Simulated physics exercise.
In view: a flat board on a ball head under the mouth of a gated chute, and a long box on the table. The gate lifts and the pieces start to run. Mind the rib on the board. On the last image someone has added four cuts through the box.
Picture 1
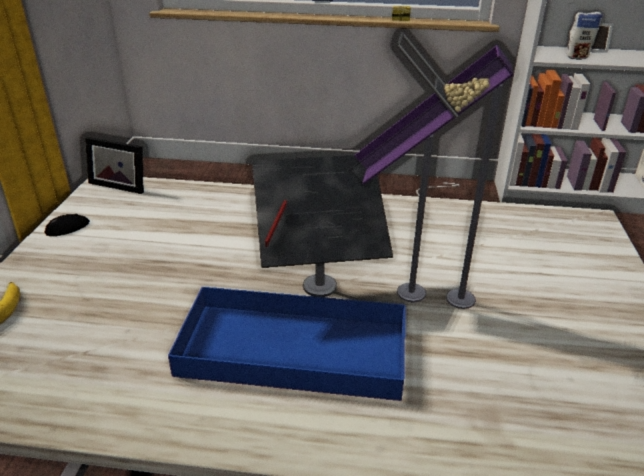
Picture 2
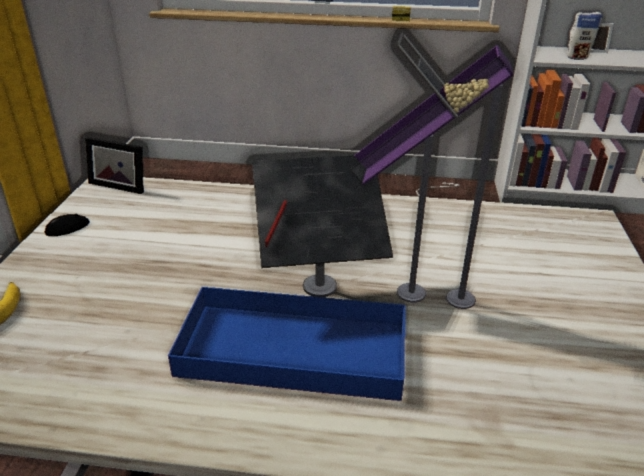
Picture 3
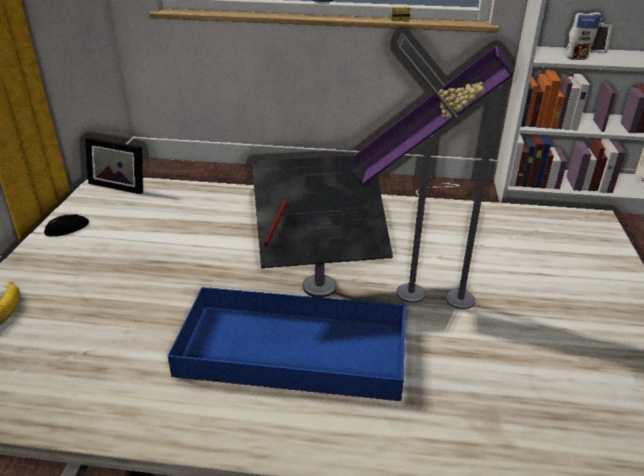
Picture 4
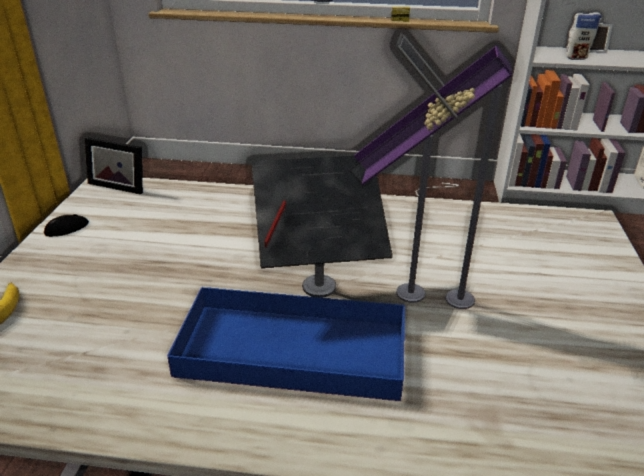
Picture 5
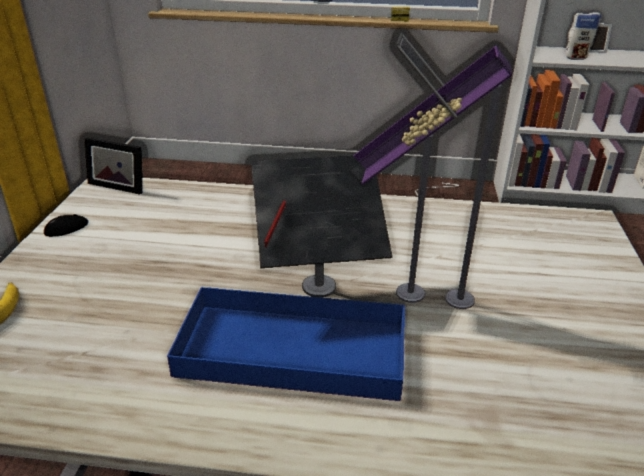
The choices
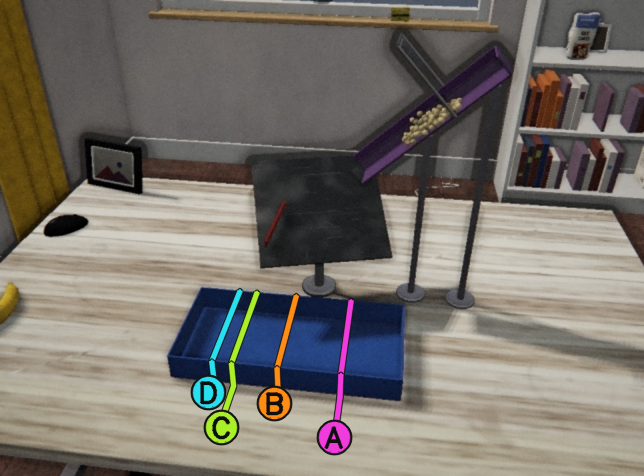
Pale beans sit bunched behind a gate near the upper part of a sloping purple chute, above a tilted dark board with a red rib and an empty blue box on a table. They start to slide down to the left, stretching into a longer, looser strip partway down the chute.
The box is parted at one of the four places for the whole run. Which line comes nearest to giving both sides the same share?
B is best.
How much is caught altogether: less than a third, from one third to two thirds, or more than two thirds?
About that: More than two thirds.
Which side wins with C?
Right.
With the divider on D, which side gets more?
The right side.
On the marked copy, line A crosses the front rim at (341, 373); line B crosses the front rim at (277, 367); line C crosses the front rim at (231, 362); line D crosses the front rim at (212, 360).
For line A, of what is caught, nearly all on the left of the divider, a small part on the right.
For line B, of what is caught, about two thirds on the left of the divider, about a third on the right.
For line C, of what is caught, a small part on the left of the divider, most on the right.
For line D, of what is caught, a small part on the left of the divider, nearly all on the right.
